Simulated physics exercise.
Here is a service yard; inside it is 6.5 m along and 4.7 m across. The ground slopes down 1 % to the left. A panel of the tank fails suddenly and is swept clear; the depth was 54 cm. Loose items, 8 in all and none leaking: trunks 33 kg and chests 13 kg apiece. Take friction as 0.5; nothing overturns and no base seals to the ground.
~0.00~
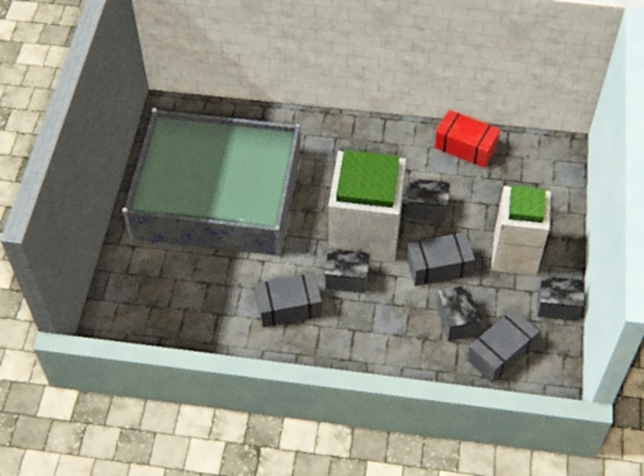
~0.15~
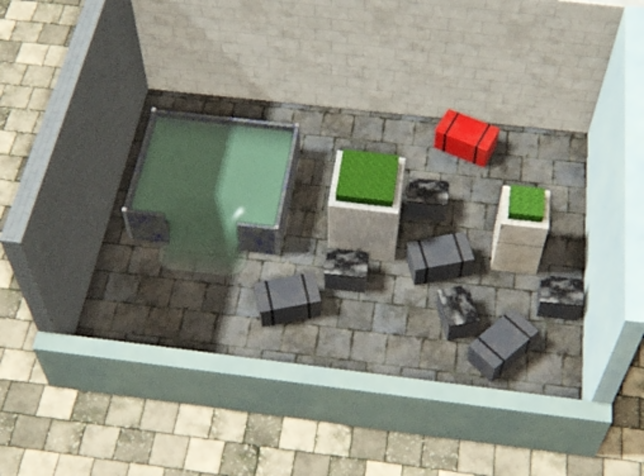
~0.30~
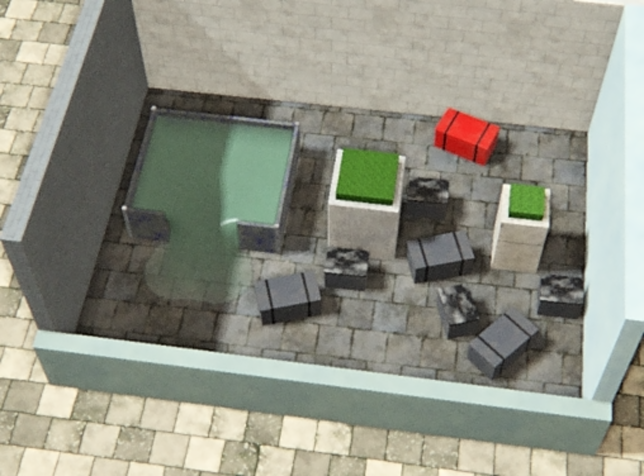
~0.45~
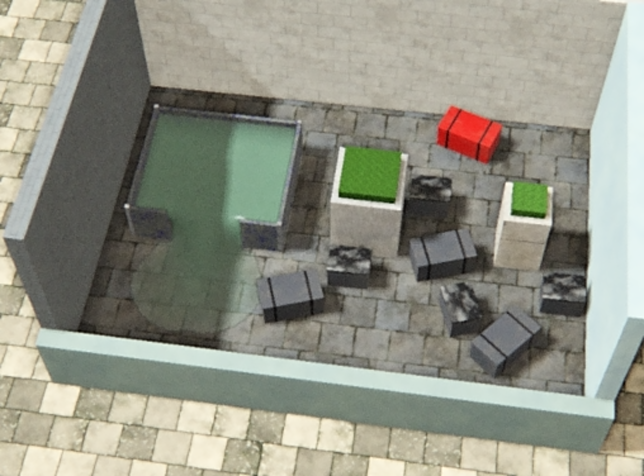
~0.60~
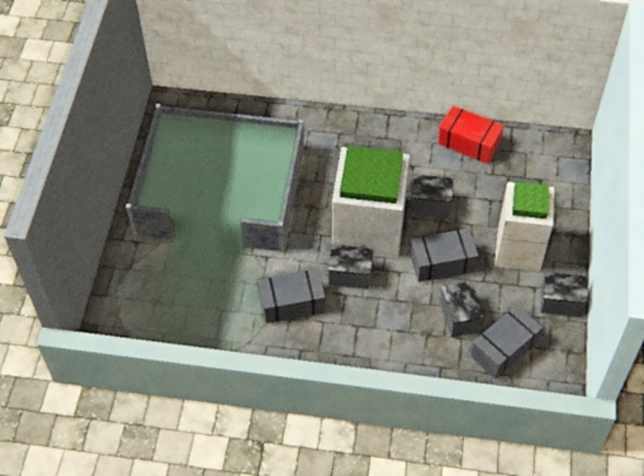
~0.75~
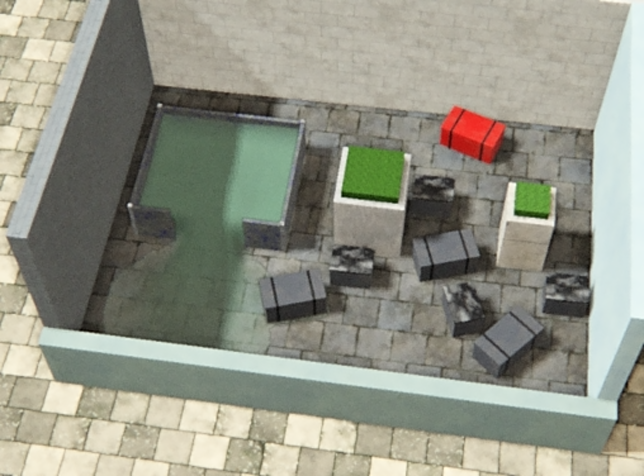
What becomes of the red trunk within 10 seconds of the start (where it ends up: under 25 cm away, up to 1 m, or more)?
Red trunk barely shifts.
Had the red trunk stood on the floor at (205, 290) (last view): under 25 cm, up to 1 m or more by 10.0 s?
It travels far.
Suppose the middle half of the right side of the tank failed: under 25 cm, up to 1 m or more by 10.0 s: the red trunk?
Then the red trunk ends far away.
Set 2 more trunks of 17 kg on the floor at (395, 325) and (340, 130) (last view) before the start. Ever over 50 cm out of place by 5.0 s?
In that order: Over, under.
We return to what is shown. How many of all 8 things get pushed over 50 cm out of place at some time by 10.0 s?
I count 2.
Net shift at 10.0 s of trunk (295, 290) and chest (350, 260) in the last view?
In turn: 5 cm, 5 cm.
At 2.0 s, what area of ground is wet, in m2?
Some 10.5 m2.
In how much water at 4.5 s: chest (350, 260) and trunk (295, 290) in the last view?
Roughly 3 and 6 cm.
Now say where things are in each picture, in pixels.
In the first picture, the red trunk at (468, 130) rests on the ground; 3.4 m2 under water; 0 of 8 have shifted.
In the second picture, the red trunk at (468, 130), on the bottom; water covers 3.9 m2; 0 of 8 have shifted.
In the third picture, the red trunk at (468, 128) rests on the ground; water covers 4.5 m2; 0 of 8 have shifted.
In the fourth picture, the red trunk at (470, 126), on the bottom; water covers 5.4 m2; 0 of 8 have shifted.
In the fifth picture, the red trunk at (472, 126), on the bottom; 6.3 m2 under water; 0 of 8 have shifted.
In the sixth picture, the red trunk at (474, 126) rests on the ground; 7.0 m2 under water; 0 of 8 have shifted.
After 2.0 s the red trunk is near (474, 126), 0.0 m from its start, aground; 0 afloat.
After 4.5 s the red trunk is near (474, 126), 0.0 m from its start, aground; 1 afloat.
After 7.0 s the red trunk is near (474, 126), 0.0 m from its start, aground; 2 afloat.
After 10.0 s the red trunk is near (474, 126), 0.0 m from its start, aground; 2 afloat.
